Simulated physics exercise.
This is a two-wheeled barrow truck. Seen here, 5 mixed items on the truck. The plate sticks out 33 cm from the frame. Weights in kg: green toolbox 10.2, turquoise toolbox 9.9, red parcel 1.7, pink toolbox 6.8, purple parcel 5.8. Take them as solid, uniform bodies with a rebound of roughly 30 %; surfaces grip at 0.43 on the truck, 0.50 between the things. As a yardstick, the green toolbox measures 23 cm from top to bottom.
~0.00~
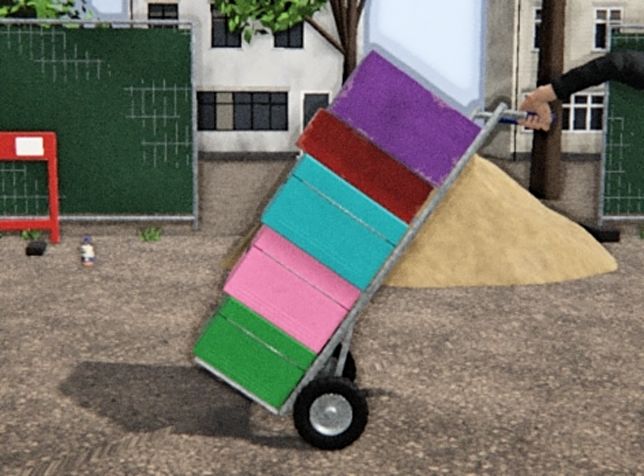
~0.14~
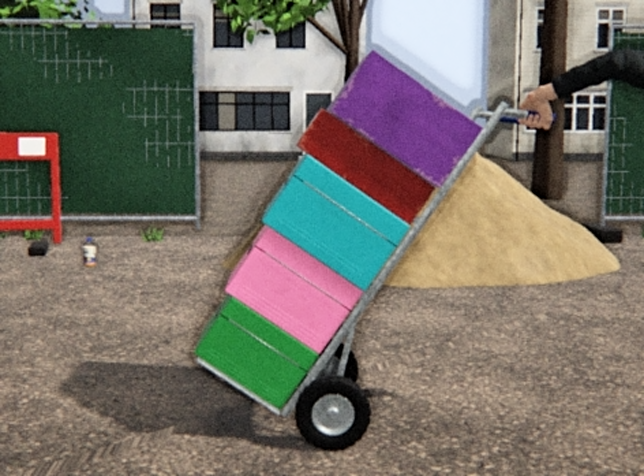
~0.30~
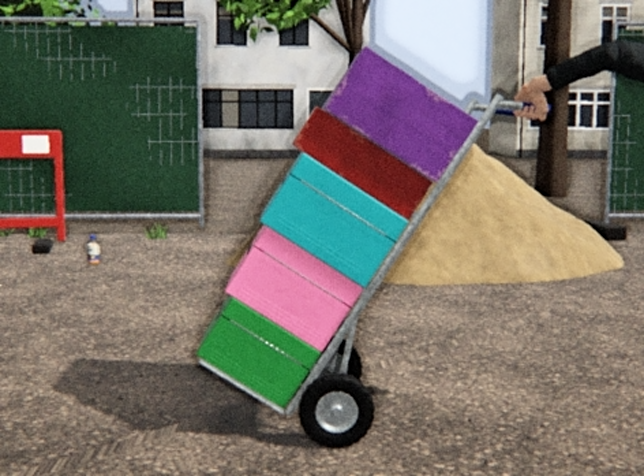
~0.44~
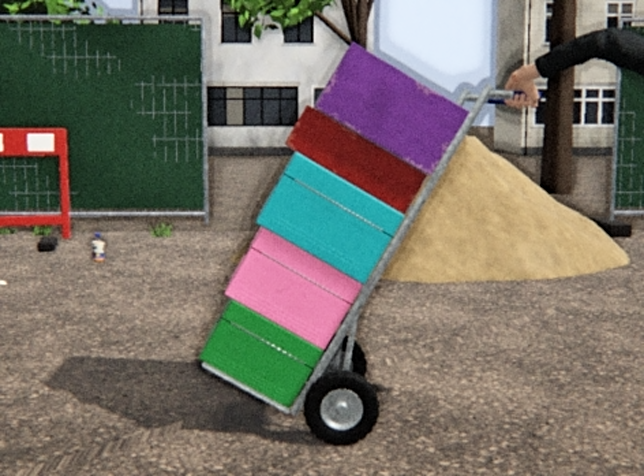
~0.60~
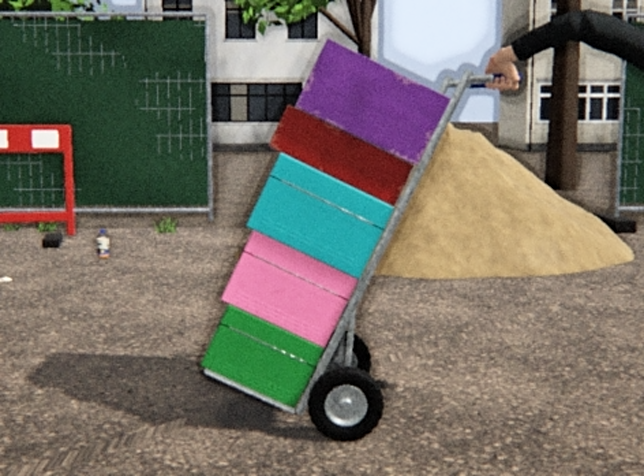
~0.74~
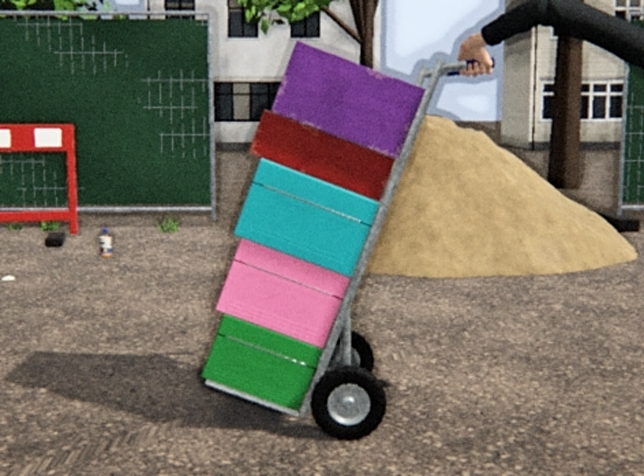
On a gravelly yard with green fencing and a sand pile behind, a hand at the right grips a tilted two-wheeled barrow truck stacked with green, pink, turquoise, red and purple items. The truck stays nearly still at first, then the arm pushes the handle leftward, swinging the stack steadily more upright.
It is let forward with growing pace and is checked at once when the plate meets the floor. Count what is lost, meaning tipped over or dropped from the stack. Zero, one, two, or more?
In all, zero.
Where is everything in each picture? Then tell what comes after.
The first picture shows leaning back 35°; green toolbox (256, 342); turquoise toolbox (332, 219).
The second picture shows leaning back 35°; purple parcel (399, 120); red parcel (363, 165).
The third picture shows leaning back 33°; pink toolbox (294, 281); purple parcel (394, 116).
The fourth picture shows leaning back 30°; red parcel (354, 158); pink toolbox (294, 281).
The fifth picture shows leaning back 26°; purple parcel (368, 104); red parcel (340, 154).
The sixth picture shows leaning back 21°; green toolbox (264, 350); turquoise toolbox (306, 213).
Around 1.14 s, truck upright.
Around 1.34 s, truck upright; turquoise toolbox tipped 5° against what carries it near (232, 236); green toolbox tipped 5° against what carries it near (255, 377); purple parcel tipped 5° against what carries it.
Around 1.74 s, truck upright; purple parcel shifted 2 cm.
Finally (2.2 s), all 5 still in place (within 10 cm). Final places as that camera would see them, green toolbox near (258, 380), turquoise toolbox near (247, 238).
